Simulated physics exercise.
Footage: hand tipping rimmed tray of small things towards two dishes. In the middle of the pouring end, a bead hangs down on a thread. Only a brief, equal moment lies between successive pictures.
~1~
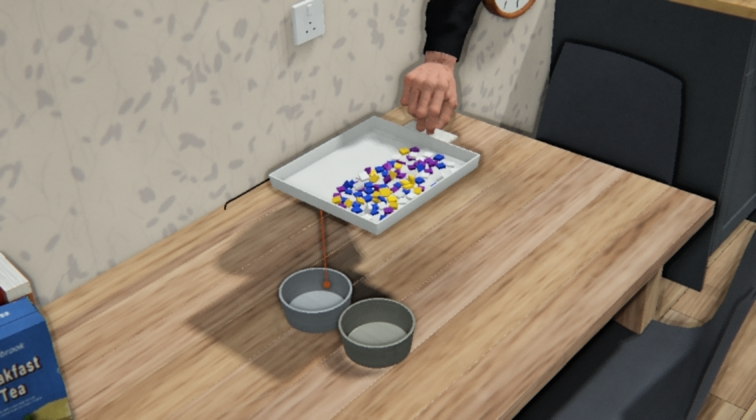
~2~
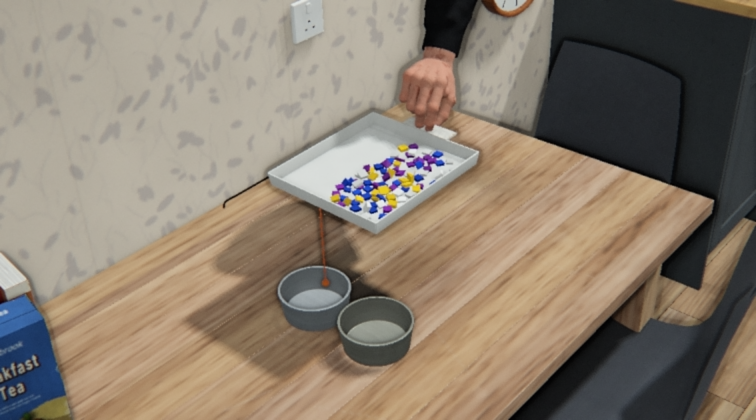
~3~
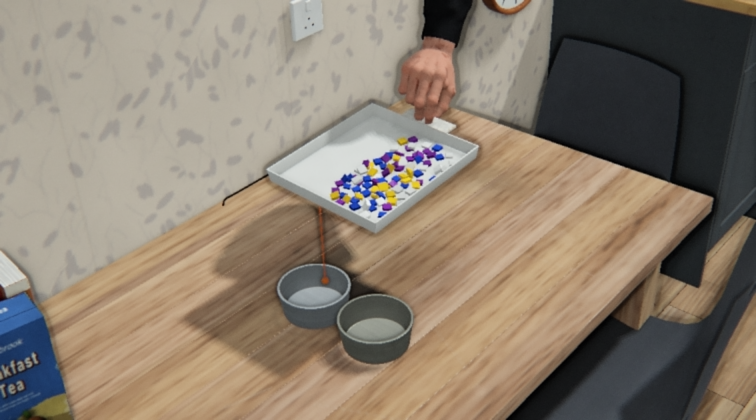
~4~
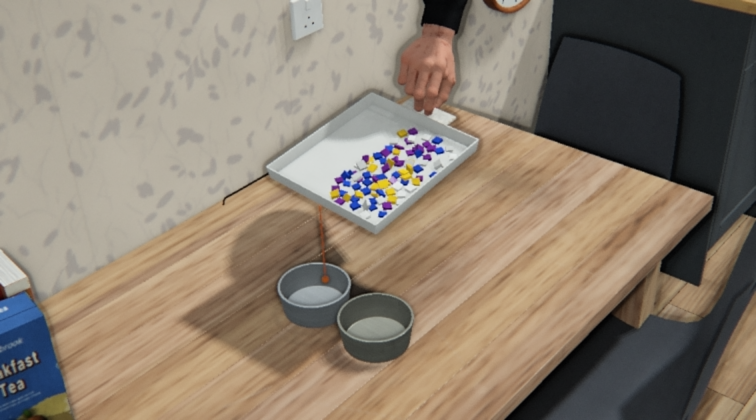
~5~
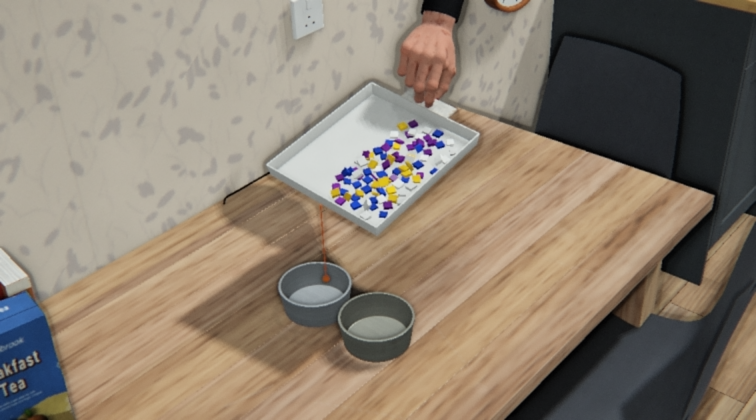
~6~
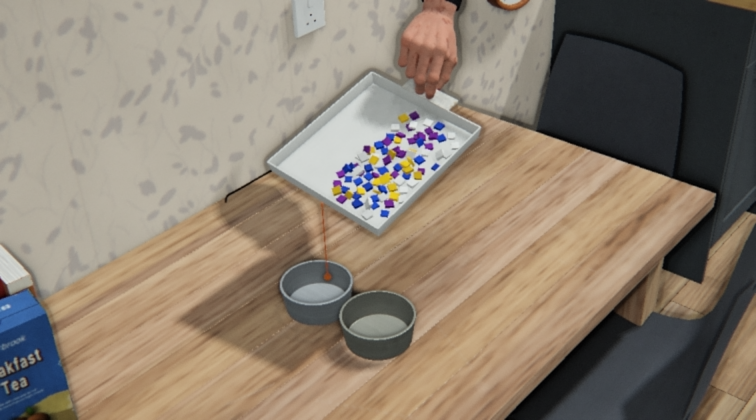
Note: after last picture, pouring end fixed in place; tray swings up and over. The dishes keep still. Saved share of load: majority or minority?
Majority.
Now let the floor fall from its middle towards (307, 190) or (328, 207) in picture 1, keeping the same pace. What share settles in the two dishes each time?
About 40 and 30 per cent.
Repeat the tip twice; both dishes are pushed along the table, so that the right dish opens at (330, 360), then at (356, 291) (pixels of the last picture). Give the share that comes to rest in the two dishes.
First 0 per cent, second 30 per cent.
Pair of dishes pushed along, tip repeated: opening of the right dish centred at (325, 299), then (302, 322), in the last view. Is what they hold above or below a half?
Taking them in turn, it's short of half and then short of half.
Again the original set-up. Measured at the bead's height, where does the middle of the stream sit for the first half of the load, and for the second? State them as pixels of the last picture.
About (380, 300), and after that about (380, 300).
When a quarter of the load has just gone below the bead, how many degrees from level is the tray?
I'd say close to 95 degrees.
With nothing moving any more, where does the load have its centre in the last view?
Near (379, 329), more or less.
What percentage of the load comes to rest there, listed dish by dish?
At the end, 0 percent of the load sits in the left dish and 100 percent in the right dish.
Shortly afterwards, tray tipped steeply; the whole lot on the tray.
Next, tray tipped past a quarter turn; near a third on the tray; near half in the right dish; near a quarter in the air.
Some moments later, tray tipped past a quarter turn; the whole lot in the right dish.
In the end, tray tipped past a quarter turn; the whole lot in the right dish; none at all in the left dish.
